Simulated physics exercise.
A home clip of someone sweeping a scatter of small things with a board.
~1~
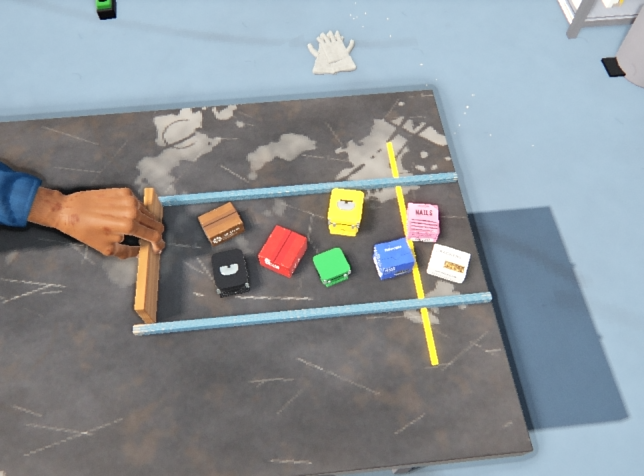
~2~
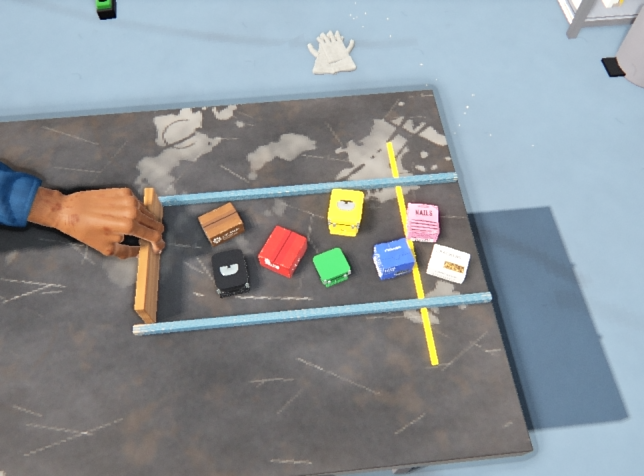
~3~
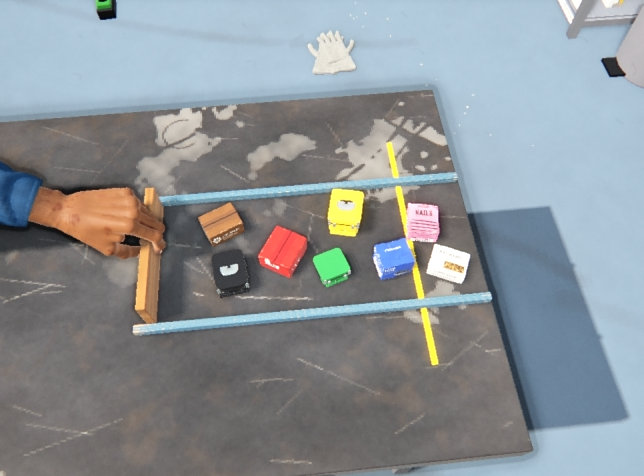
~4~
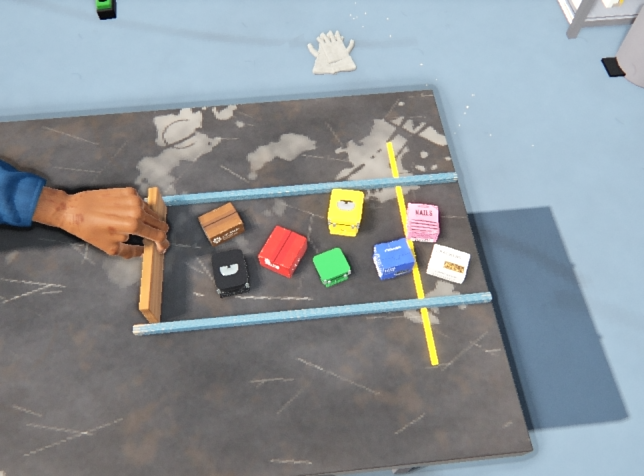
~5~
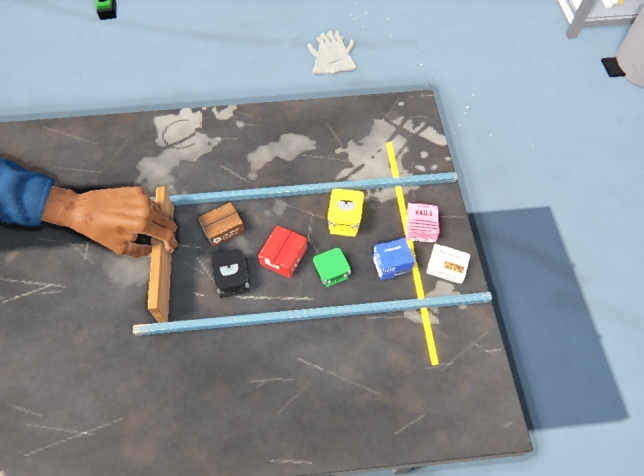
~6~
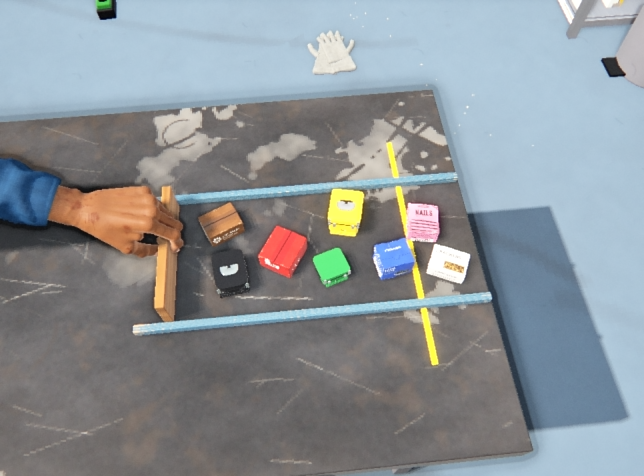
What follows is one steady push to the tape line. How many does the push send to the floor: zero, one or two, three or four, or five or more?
Here the number that fall off is three or four.
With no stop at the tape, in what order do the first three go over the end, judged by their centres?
Earliest first: The white box, the pink box, the blue box.
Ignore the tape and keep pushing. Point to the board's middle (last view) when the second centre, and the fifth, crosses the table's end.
At (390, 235) for the second, at (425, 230) for the fifth.
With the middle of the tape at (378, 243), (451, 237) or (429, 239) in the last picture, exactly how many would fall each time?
It would be 1, 6 and 5.
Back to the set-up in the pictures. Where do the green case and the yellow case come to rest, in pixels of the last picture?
About (463, 279), and the other about (454, 199).
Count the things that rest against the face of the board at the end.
2 of them.
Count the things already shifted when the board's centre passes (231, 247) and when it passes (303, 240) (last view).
First 3, then 6.
Soon after, none off yet; white box at rest near (448, 264); pink box at rest near (422, 223); blue box at rest near (393, 259).
In the end, the number that fall off is three or four; gone, blue box, pink box and white box.
